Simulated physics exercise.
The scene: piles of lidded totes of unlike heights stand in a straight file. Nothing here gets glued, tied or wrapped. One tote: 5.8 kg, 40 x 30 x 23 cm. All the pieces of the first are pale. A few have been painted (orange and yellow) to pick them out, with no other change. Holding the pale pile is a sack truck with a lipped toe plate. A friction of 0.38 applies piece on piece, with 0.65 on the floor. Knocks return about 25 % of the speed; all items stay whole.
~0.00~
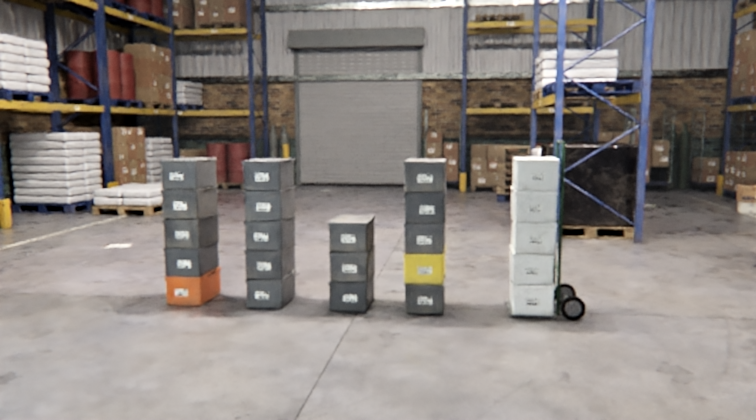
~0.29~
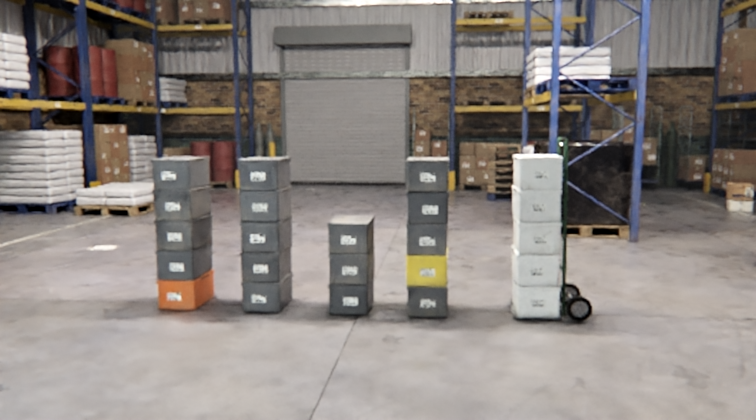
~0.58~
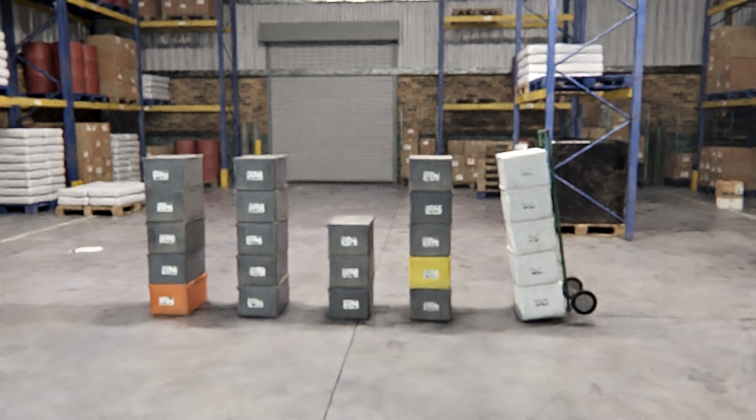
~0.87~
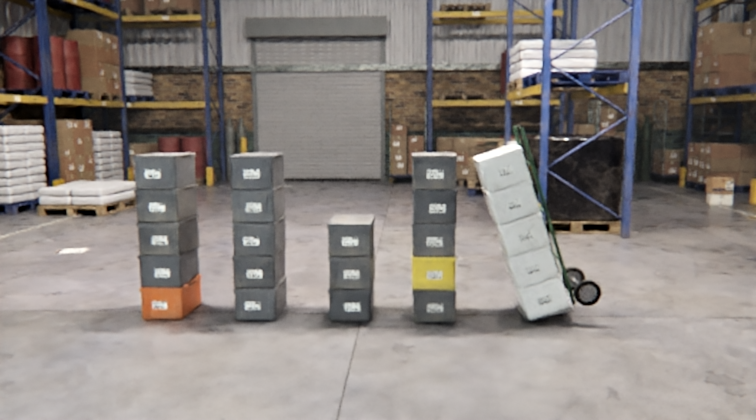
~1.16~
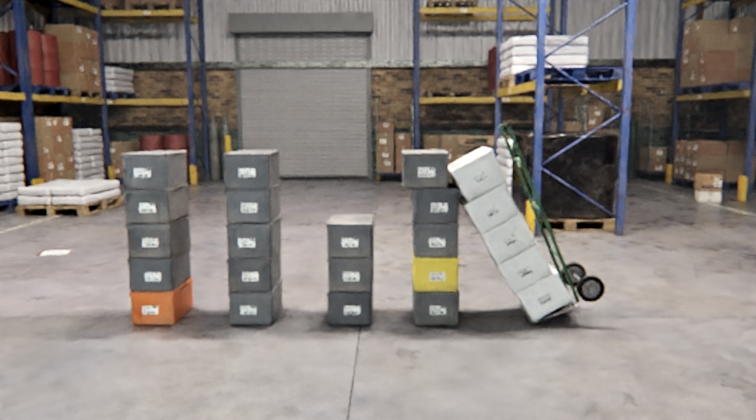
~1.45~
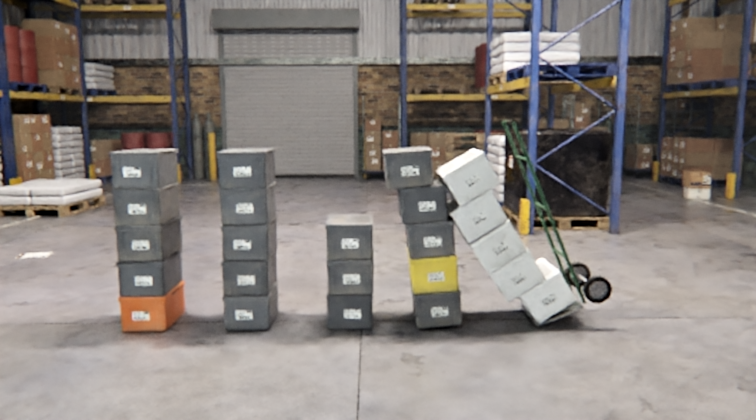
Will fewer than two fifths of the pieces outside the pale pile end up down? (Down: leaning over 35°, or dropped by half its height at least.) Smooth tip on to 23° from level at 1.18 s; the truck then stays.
No, two fifths is overtaken.
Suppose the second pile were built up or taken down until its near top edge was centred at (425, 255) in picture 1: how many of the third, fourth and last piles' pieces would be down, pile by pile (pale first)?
Counts down - third: 0; fourth: 0; last: 0.
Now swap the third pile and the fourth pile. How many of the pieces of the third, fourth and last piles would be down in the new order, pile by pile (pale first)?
After the swap, the third pile would have 5 down, the fourth 3 and the last 5.
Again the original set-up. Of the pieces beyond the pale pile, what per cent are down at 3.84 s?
By then 95 %.
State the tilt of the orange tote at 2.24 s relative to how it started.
I'd put it at roughly 0 degrees away from its starting angle.
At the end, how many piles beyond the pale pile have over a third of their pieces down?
All told, the figure is 4.
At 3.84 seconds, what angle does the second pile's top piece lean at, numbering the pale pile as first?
That piece is at some 40°.
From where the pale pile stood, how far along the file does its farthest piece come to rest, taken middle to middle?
I'd put it at close to 100 cm.
After 2.24 s, 5 of the pale pile down; 5 of the 18 other totes down; yellow tote 37° from how it stood.
After 3.84 s, 5 of the pale pile down; 17 of the 18 other totes down; orange tote 41° from how it stood; yellow tote 37° from how it stood, 8 cm lower.
In the end (5.1 s), 5 of the pale pile down; 17 of the 18 other totes down; orange tote 45° from how it stood; yellow tote 37° from how it stood, 8 cm lower. That is 94 per cent. From the last view, middles, orange tote near (134, 295), yellow tote near (382, 282).
